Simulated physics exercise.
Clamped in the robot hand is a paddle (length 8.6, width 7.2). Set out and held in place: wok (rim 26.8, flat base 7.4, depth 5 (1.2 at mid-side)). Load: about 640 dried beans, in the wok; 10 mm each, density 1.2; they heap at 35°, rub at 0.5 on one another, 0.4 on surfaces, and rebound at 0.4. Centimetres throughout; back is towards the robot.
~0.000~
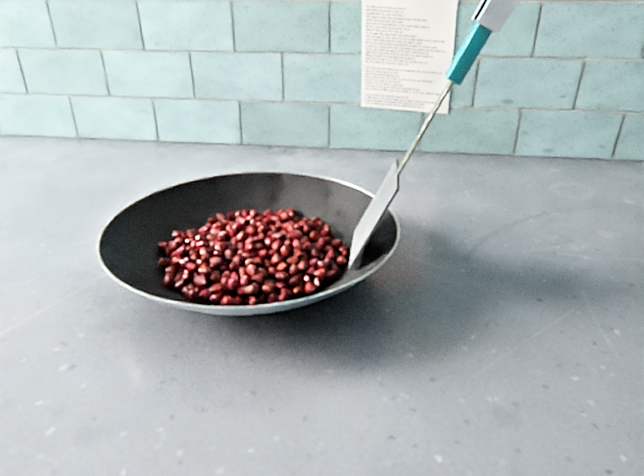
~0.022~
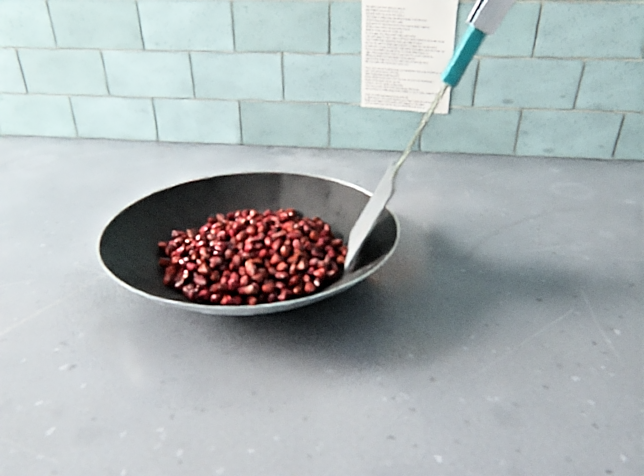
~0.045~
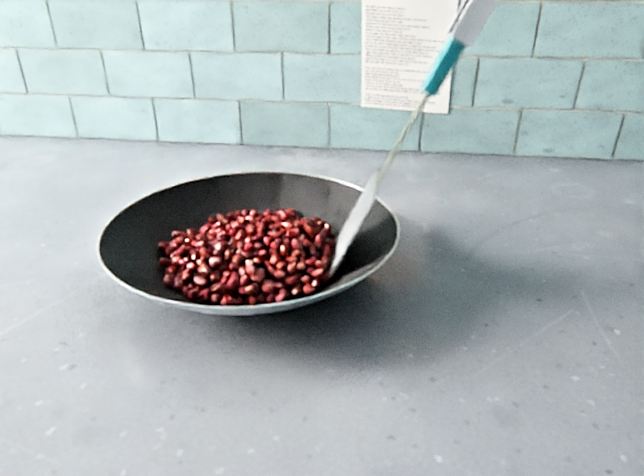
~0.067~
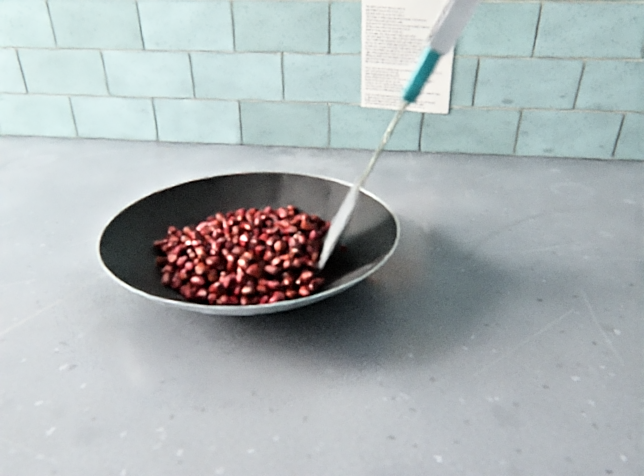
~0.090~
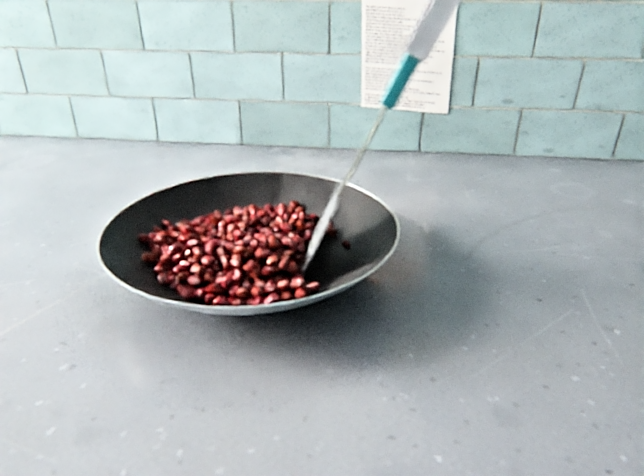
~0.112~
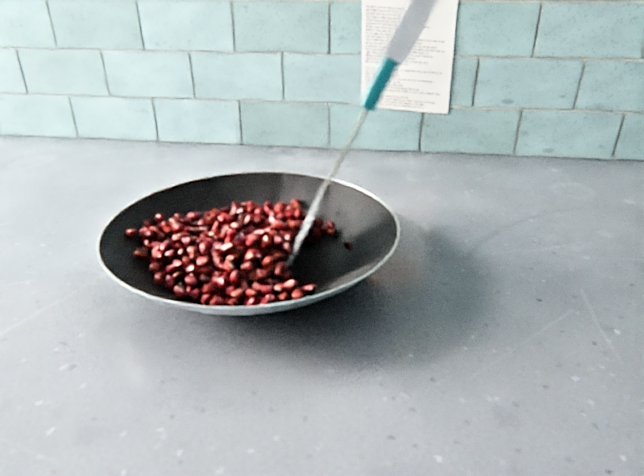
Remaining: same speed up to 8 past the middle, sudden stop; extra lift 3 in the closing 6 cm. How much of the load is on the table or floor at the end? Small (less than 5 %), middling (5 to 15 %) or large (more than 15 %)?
On the table or floor the share is large, more than 15 %.
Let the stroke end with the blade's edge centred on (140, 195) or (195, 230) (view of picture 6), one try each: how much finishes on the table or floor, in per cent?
Some 40 and 5 per cent.
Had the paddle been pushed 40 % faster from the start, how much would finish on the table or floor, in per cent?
It would be near 35 per cent.
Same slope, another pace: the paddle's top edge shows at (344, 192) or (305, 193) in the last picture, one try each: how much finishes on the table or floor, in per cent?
About 10 and 30 per cent.
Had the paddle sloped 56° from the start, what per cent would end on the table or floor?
It would be near 25 per cent.
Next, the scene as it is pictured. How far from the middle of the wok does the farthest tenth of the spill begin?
About 30 cm.
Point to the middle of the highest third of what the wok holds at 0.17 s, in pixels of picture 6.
At about (194, 233).
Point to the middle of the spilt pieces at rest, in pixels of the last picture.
At about (55, 255).
By 0.17 s, sloping 65°, highest piece 5 above the table; 639 in the wok.
By 0.22 s, sloping 65°, highest piece 7 above the table; 637 in the wok, 2 on the blade or in flight.
By 0.45 s, sloping 65°, highest piece 6 above the table; 479 in the wok, 155 on the table or floor, 5 on the blade or in flight.
By 1.50 s, sloping 65°, highest piece 5 above the table; 479 in the wok, 160 on the table or floor.
Final count, 479 in the wok, 160 on the table or floor. That is 25 % on the table or floor.
